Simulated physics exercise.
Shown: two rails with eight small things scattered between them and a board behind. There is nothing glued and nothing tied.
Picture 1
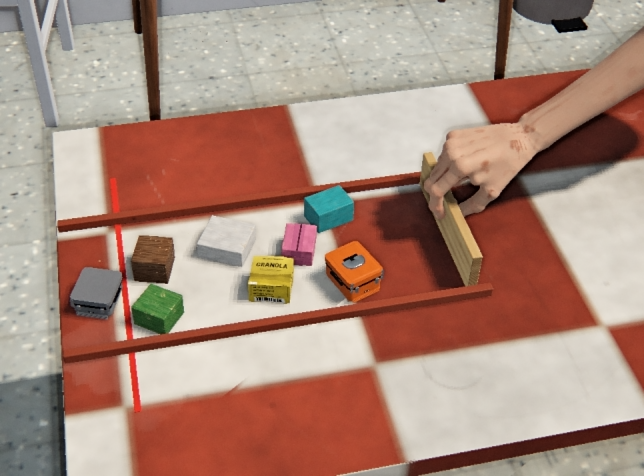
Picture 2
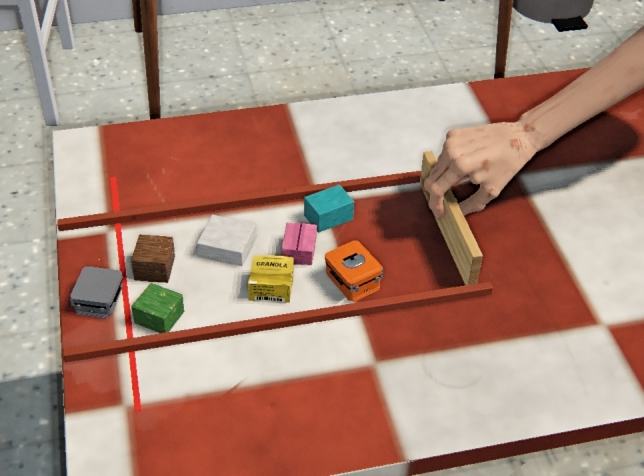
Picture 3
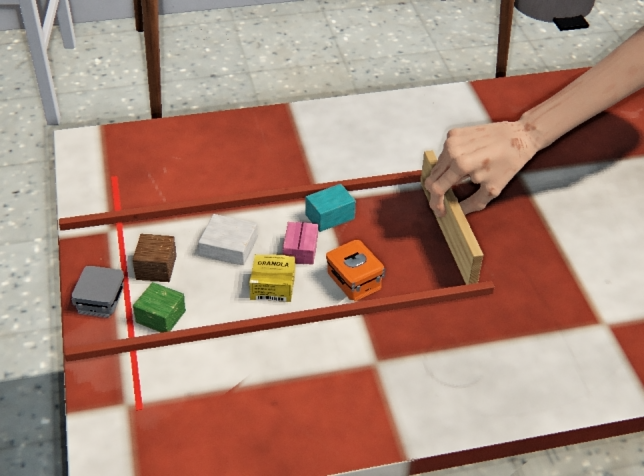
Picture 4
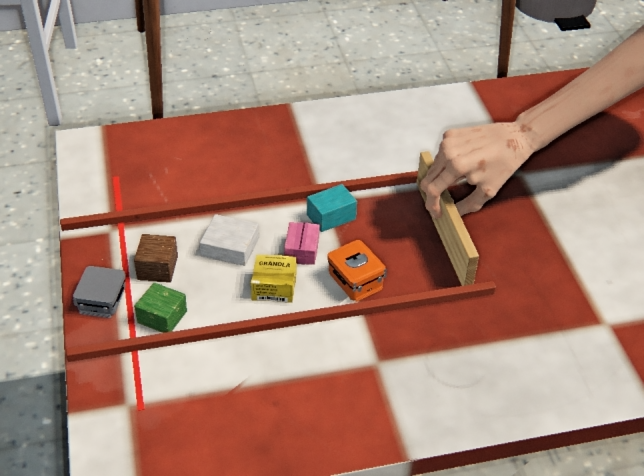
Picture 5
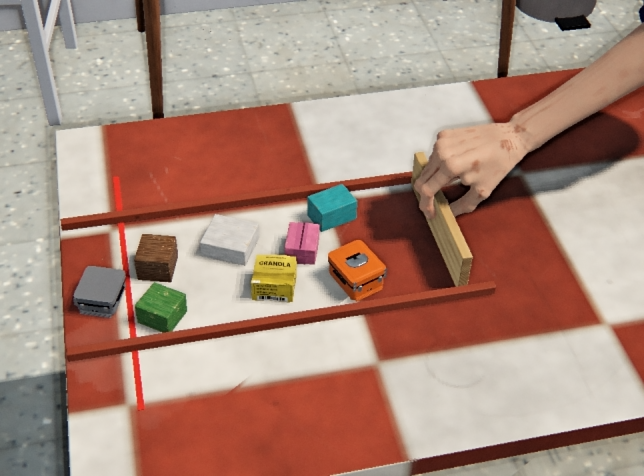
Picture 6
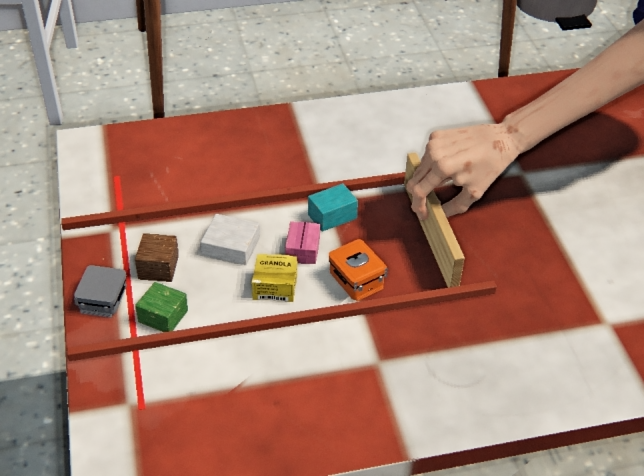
A hand at the right slides an upright wooden board slightly leftward between two dark red rails on a red-and-white checked tabletop, seen from above at an angle. Between the rails sit eight small objects: grey, brown and green at the left near a bright red line, white, yellow and pink in the middle, turquoise and orange nearer the board. The objects stay in place, untouched, while the view barely shifts.
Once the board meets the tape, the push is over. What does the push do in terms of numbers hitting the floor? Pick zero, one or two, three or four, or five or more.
It sends three or four to the floor.
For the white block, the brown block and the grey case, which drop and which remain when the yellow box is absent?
The white block stays put; the brown block goes down; the grey case goes down.
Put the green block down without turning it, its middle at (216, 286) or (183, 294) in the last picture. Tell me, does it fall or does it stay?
Well, the green block fails to stay the first time and fails to stay the second time.
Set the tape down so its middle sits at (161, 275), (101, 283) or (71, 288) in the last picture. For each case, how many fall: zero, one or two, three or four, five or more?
Going through the tapes in order, the count is either three or four, then 5 or more, then more than four.
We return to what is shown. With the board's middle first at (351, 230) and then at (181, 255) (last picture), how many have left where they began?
At first I count 2, and then 8.
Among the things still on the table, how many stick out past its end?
The total would be 2.
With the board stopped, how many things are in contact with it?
Looks like 3 of them, all told.
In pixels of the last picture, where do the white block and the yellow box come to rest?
The first sits around (70, 261), while the other sits around (66, 311).
A little later, none off yet; grey case at rest near (102, 291); green block at rest near (162, 308); brown block at rest near (157, 258).
Next, none off yet; grey case moving near (96, 293); green block shifted about its own width near (122, 317); brown block shifted about its own width near (123, 260).
When it is over, the number that fall off is three or four; down, brown block, green block and grey case.
